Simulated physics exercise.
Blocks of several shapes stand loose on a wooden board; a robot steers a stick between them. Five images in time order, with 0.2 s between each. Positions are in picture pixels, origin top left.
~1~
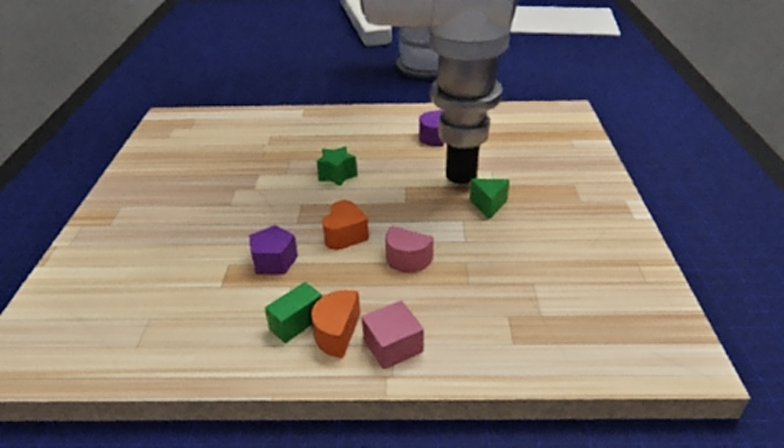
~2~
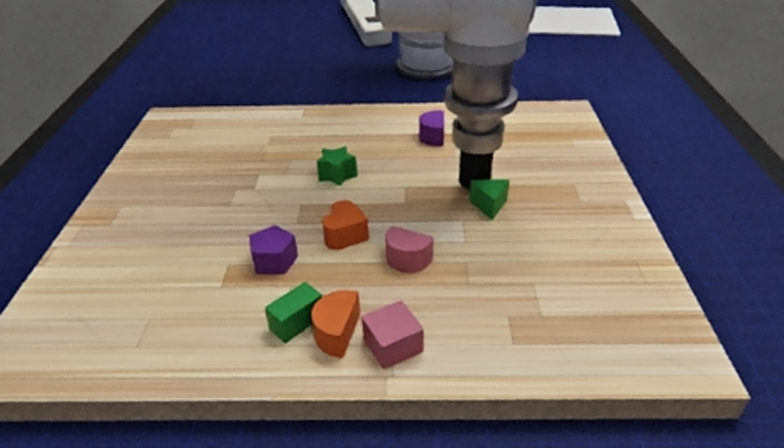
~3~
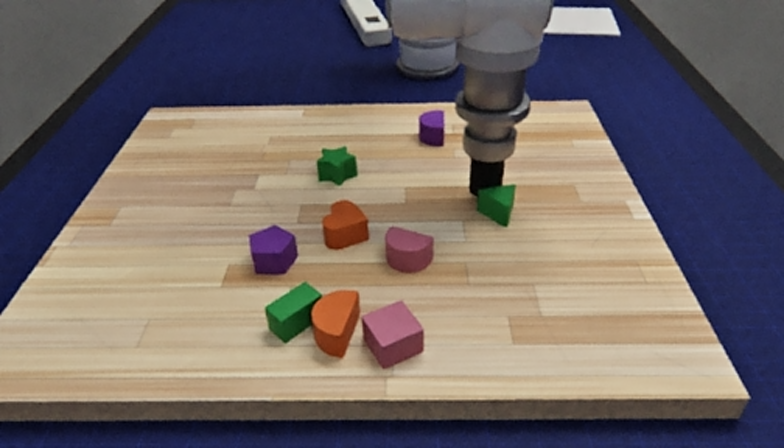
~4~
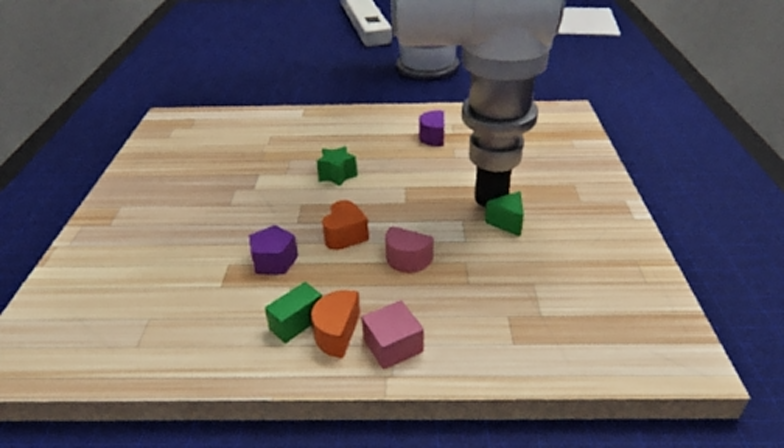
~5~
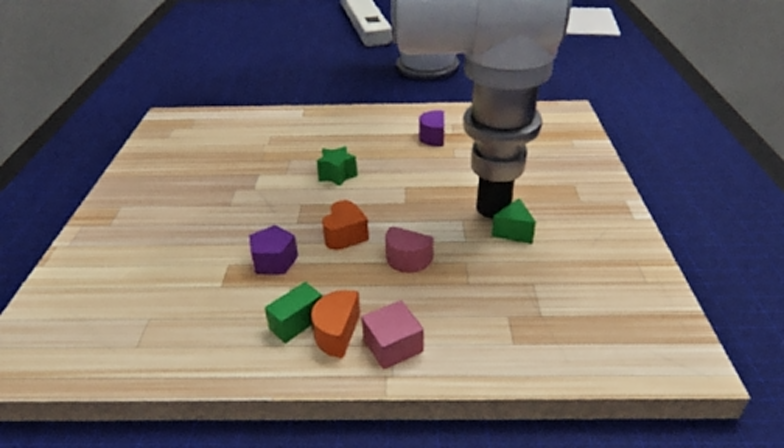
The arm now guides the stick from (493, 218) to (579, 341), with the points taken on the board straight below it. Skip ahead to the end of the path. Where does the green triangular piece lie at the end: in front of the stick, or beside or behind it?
Slipped loose.
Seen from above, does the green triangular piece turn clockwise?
In short: No.
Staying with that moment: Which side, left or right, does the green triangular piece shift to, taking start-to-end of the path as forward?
It is displaced to the left.
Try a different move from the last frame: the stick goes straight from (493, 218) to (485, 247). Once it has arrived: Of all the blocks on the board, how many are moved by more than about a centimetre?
The answer is one block, counting only moves over 1 cm.
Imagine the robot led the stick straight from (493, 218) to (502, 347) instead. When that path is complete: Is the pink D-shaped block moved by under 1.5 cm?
The answer is yes.
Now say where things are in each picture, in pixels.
In the first frame, lower end of the stick at (462, 176), tops of blocks, green triangular piece at (491, 185).
In the second frame, stick at (475, 182), blocks as before.
In the third frame, stick at (485, 189), green triangular piece at (501, 193).
In the fourth frame, stick at (491, 199), green triangular piece at (510, 202).
In the fifth frame, stick at (494, 209), green triangular piece at (516, 211).
What follows on the original path. One third of the way, stick at (519, 243); green triangular piece at (549, 245), turned 15° anticlockwise.
Two thirds of the way, stick at (548, 284); green triangular piece at (586, 270), turned 50° anticlockwise.
At the end, stick at (582, 331); green triangular piece at (589, 271), turned 60° anticlockwise.
